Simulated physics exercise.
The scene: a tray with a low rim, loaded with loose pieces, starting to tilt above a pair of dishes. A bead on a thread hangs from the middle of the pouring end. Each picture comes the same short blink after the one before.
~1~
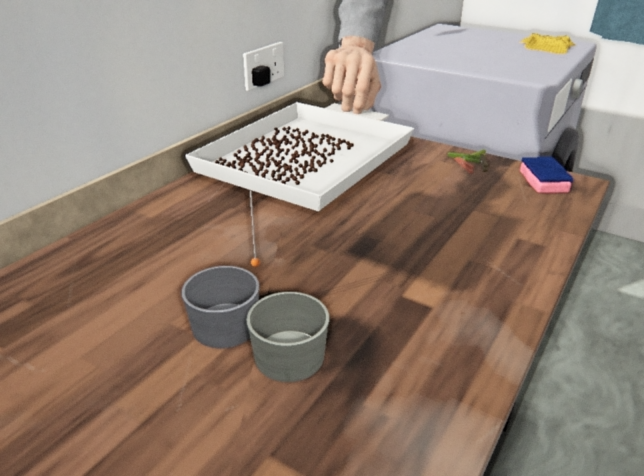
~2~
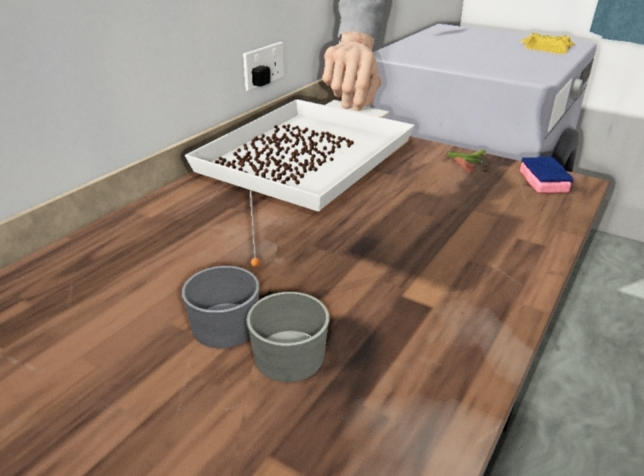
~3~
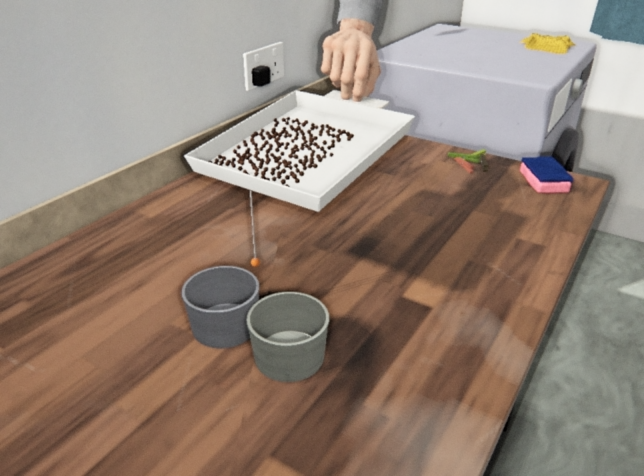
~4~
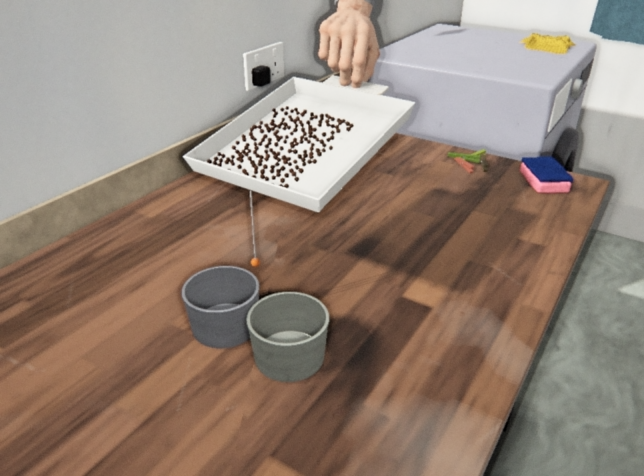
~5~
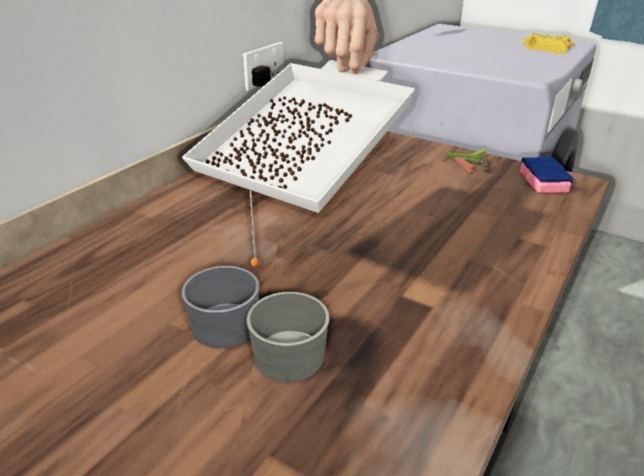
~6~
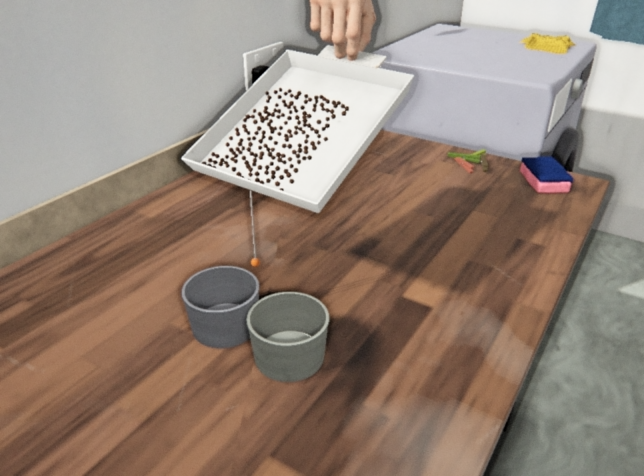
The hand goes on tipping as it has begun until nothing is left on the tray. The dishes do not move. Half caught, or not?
Caught overall: Over half.
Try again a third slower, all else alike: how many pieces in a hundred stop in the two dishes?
About 80 per cent.
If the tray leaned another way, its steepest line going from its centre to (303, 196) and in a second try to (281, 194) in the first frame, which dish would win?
The first try: The right dish. The second: The right dish.
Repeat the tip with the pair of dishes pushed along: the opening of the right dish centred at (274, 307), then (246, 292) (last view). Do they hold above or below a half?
First more than half, then the larger part.
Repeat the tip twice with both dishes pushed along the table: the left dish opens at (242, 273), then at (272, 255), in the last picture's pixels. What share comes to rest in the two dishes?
First some 30, then 0 per cent.
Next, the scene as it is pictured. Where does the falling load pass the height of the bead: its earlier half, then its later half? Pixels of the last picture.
At about (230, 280), then at (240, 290).
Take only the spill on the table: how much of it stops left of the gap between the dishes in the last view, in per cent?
Close to 90 per cent.
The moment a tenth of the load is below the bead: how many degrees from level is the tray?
Near 100 degrees.
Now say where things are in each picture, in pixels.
Corners of the pouring end (193, 155) and (318, 192), level; middle of the load (278, 155), allspice berries; left dish (198, 323); right dish (265, 356); bead on its thread (256, 262), in the first picture.
Corners of the pouring end (192, 155) and (318, 193), level; middle of the load (278, 154), in the second picture.
Corners of the pouring end (192, 155) and (318, 194), tipped barely, level across its low end; middle of the load (277, 150), in the third picture.
Corners of the pouring end (190, 155) and (317, 195), tipped a little, level across its low end; middle of the load (276, 145), in the fourth picture.
Corners of the pouring end (189, 156) and (316, 197), tipped clearly, level across its low end; middle of the load (274, 140), in the fifth picture.
Corners of the pouring end (188, 156) and (315, 199), tipped clearly, level across its low end; middle of the load (270, 138), every one on the move; left dish (198, 323); right dish (265, 356), in the sixth picture.
Just after the last frame, tray tipped steeply; almost all on the tray; just a few in the left dish; about a tenth in the air.
A moment on, tray tipped past a quarter turn; about a tenth on the tray; about a tenth in the right dish; roughly a quarter in the left dish; about a tenth outside both; roughly half in the air.
Further on, tray tipped past a quarter turn; roughly a third in the right dish; roughly half in the left dish; roughly a quarter outside both.
When it is over, tray tipped past a quarter turn; roughly a third in the right dish; roughly half in the left dish; roughly a quarter outside both.
